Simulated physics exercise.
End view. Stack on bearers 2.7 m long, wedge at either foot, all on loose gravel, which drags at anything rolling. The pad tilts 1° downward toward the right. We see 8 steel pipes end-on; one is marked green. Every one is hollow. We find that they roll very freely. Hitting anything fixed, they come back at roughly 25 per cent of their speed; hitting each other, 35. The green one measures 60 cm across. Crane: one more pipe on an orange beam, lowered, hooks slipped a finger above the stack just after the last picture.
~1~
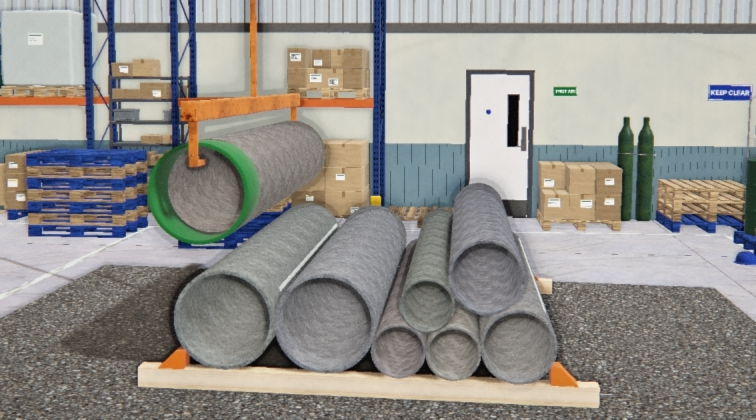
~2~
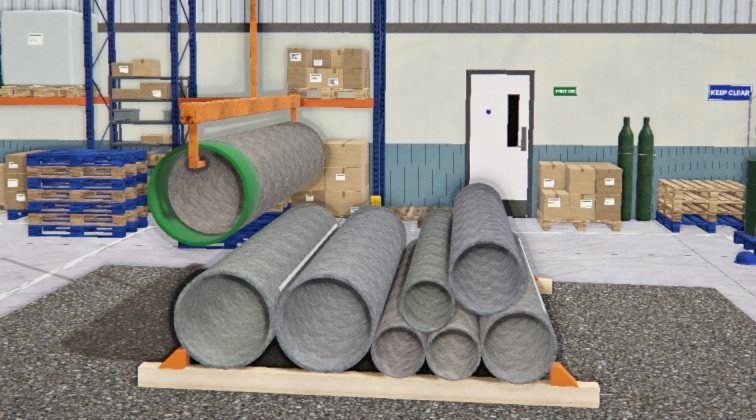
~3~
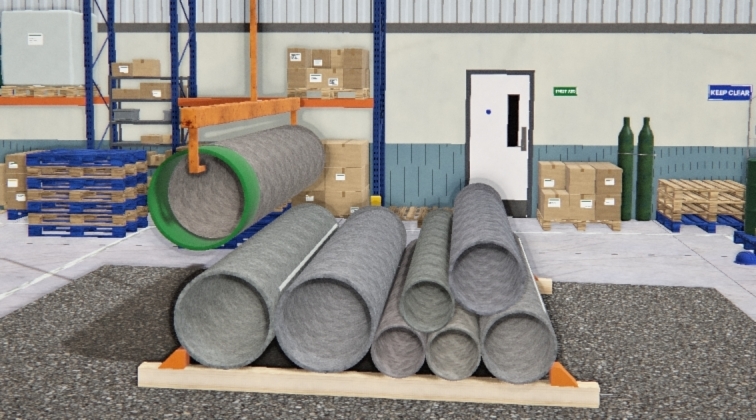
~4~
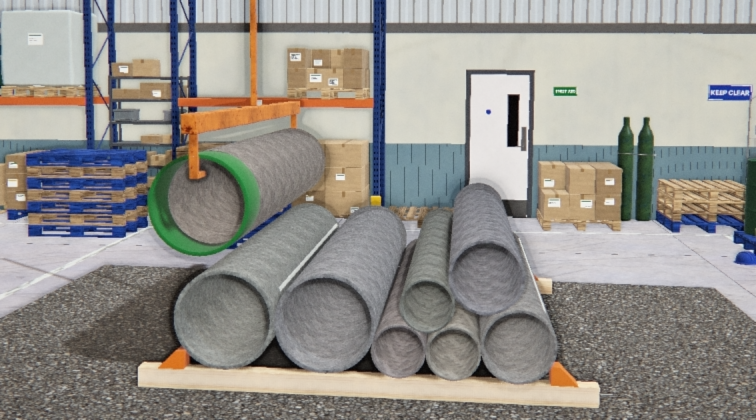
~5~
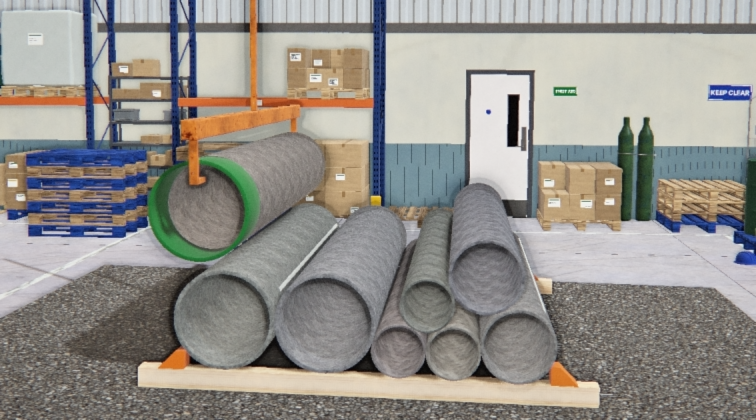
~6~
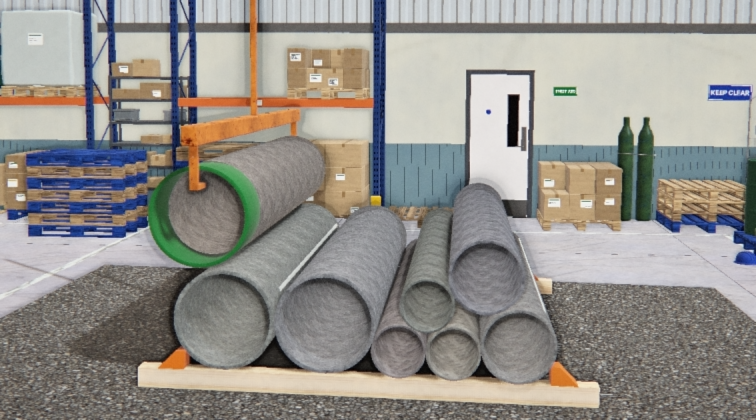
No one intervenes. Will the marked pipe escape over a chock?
As for the green pipe, it gets away.
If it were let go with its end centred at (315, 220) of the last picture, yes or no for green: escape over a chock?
Green: No.
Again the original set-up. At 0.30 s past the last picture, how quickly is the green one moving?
0.4 m/s, roughly.
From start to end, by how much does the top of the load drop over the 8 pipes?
55 cm.
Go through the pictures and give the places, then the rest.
In the first picture, green (197, 194); green hangs on the hooks; 5 form the bottom row.
In the second picture, green (197, 196); green hangs on the hooks; lowered 1 cm.
In the third picture, green (197, 200); green hangs on the hooks; lowered 4 cm.
In the fourth picture, green (197, 206); green hangs on the hooks; lowered 7 cm.
In the fifth picture, green (198, 212); green hangs on the hooks; lowered 10 cm.
In the sixth picture, green (198, 217); green hangs on the hooks; lowered 14 cm.
Another 0.30 s on from the last picture, green is up on others, 5 cm inside the left chock, rolling left; 0 of 8 are outside the chocks.
Another 0.60 s on from the last picture, green is beyond the left chock, rolling left; 1 of 8 is outside the chocks.
In the end (1.80 s after the last picture), green is beyond the left chock; 1 of 8 is outside the chocks.
